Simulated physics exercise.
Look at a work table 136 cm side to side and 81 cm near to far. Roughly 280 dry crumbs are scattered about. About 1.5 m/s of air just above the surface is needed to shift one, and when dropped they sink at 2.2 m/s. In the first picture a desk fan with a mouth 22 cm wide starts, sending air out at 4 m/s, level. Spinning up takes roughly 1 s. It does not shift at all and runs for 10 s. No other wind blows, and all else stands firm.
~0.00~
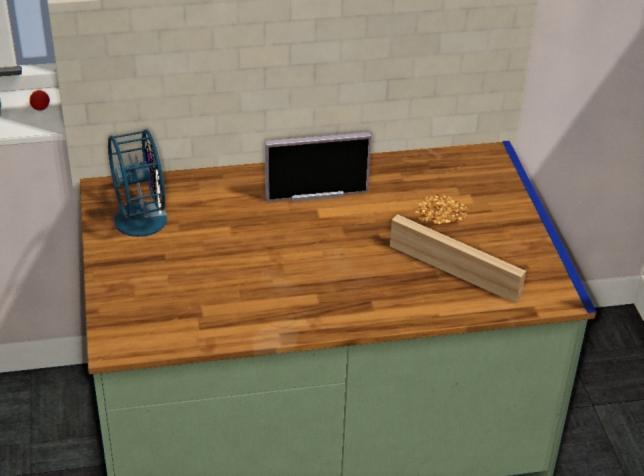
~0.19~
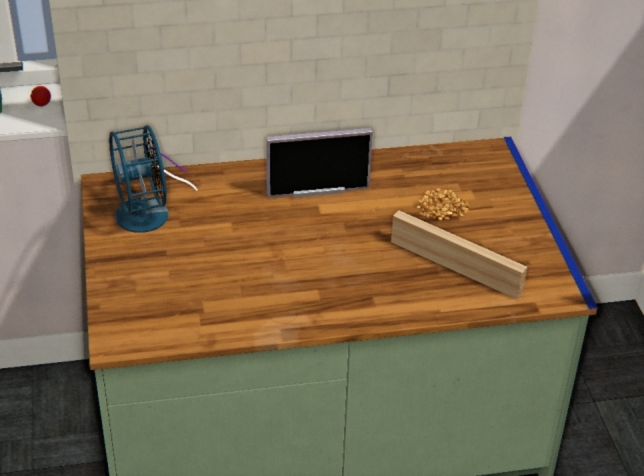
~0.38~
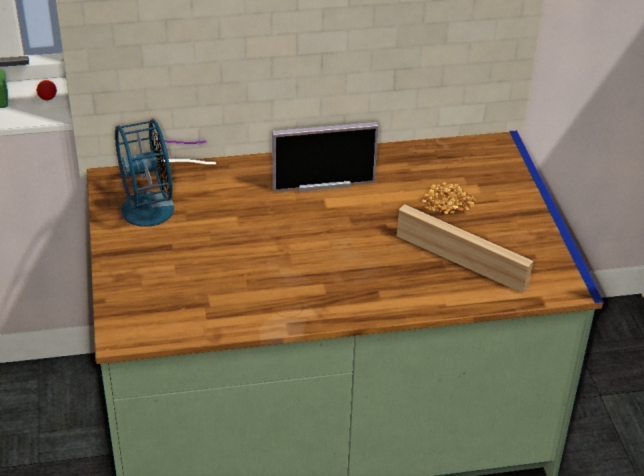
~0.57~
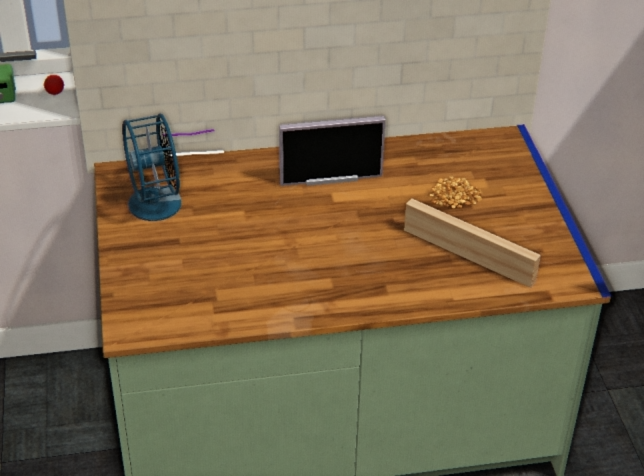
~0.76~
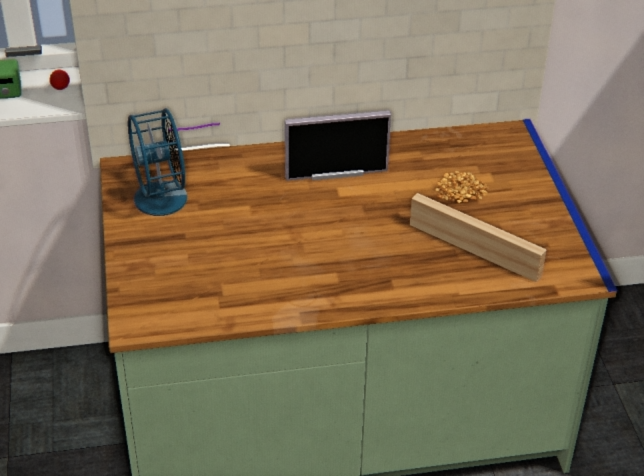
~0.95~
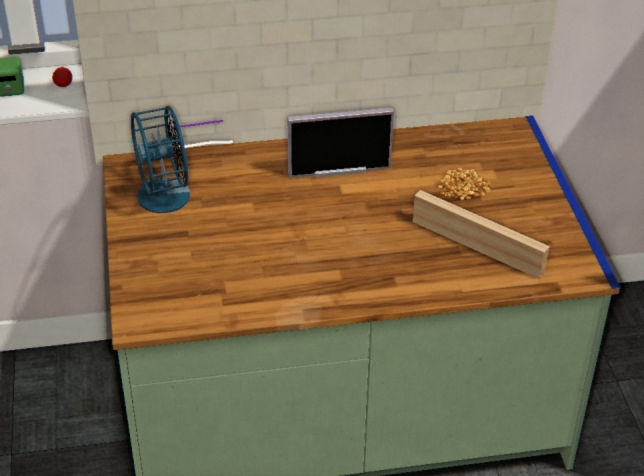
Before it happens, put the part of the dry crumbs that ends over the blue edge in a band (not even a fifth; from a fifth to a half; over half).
Band: Majority.
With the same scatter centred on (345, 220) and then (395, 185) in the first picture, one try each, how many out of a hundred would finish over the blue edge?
60 %, 100 %.
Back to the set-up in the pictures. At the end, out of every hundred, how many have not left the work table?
Result: Some 3 %.
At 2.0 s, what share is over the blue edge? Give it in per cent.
I'd put it at some 90 %.
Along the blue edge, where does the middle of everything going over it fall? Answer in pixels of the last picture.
(570, 189).
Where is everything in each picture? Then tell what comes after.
In the first picture, the middle of the dry crumbs is near (443, 210), none has stirred yet and the mouth of the desk fan is at (136, 173).
In the second picture, the middle of the dry crumbs is near (445, 204), none has stirred yet and the blue edge is centred on (551, 215).
In the third picture, the middle of the dry crumbs is near (450, 198), none has stirred yet, the top of a board is at (465, 234) and the top of a laptop is at (325, 128).
In the fourth picture, the middle of the dry crumbs is near (458, 192) and none has stirred yet.
In the fifth picture, the middle of the dry crumbs is near (463, 186) and none has stirred yet.
In the sixth picture, the middle of the dry crumbs is near (466, 183) and none has stirred yet.
After 2.0 s the count stands so, 89 % are over the blue edge.
After 3.2 s the count stands so, 93 % are over the blue edge.
After 5.5 s the count stands so, 95 % are over the blue edge.
After 10.0 s, at the end, 97 % are over the blue edge.
